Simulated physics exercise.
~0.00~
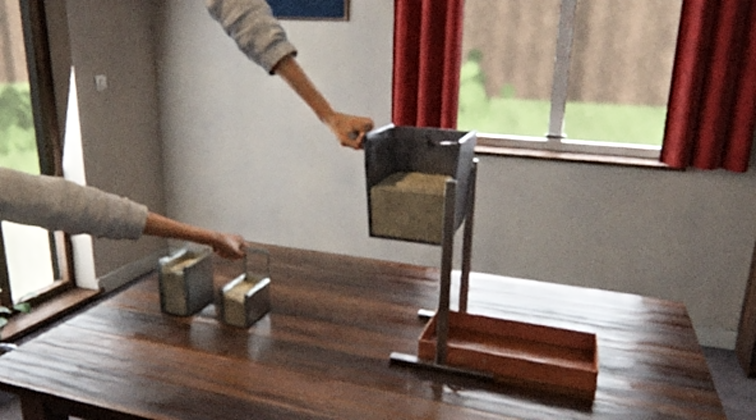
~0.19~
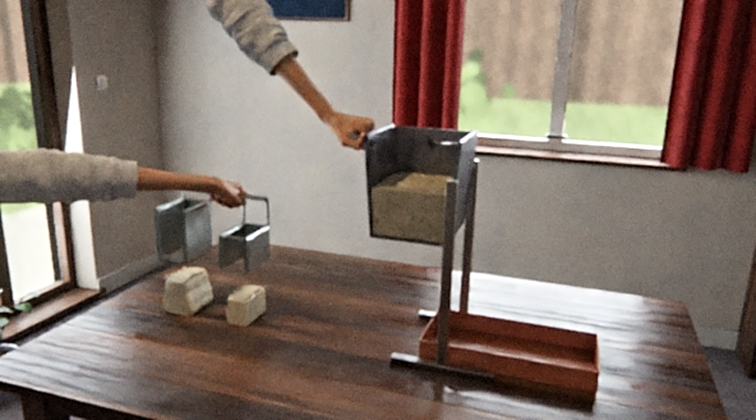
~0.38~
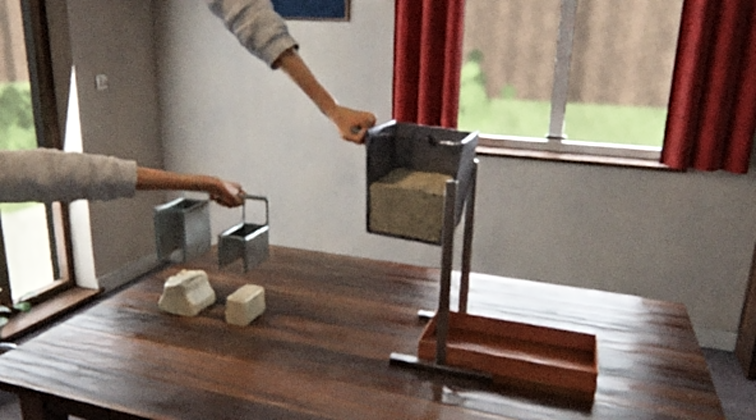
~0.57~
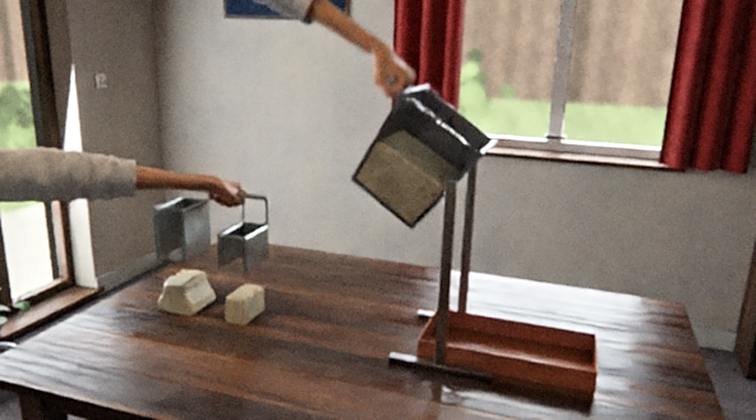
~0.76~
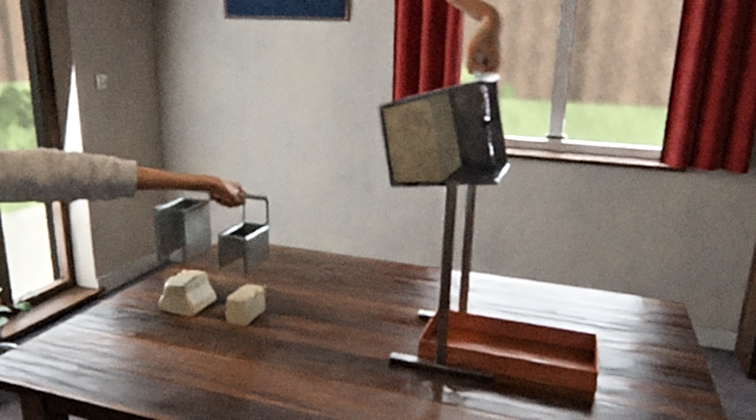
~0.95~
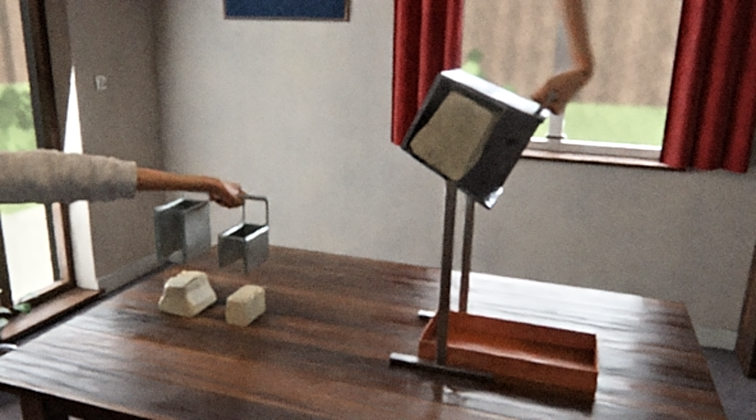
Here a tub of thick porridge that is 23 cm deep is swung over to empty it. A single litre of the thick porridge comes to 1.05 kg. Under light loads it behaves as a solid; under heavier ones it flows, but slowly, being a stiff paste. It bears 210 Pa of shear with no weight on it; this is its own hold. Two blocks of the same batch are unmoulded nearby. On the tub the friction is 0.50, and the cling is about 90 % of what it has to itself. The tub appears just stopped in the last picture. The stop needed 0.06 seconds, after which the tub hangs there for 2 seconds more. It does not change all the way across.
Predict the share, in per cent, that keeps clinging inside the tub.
I would say roughly 0 percent.
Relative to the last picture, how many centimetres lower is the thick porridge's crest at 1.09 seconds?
Roughly 11 cm.
By 1.09 s, the tub is at 116 degrees and holds 80 %.
By 1.26 s, the tub is at 116 degrees and holds 16 %.
By 1.43 s, the tub is at 116 degrees and holds 0 %.
By 1.60 s, the tub is at 116 degrees and holds 0 %.
By 2.95 s, at the end, the tub is at 116 degrees and holds 0 %.
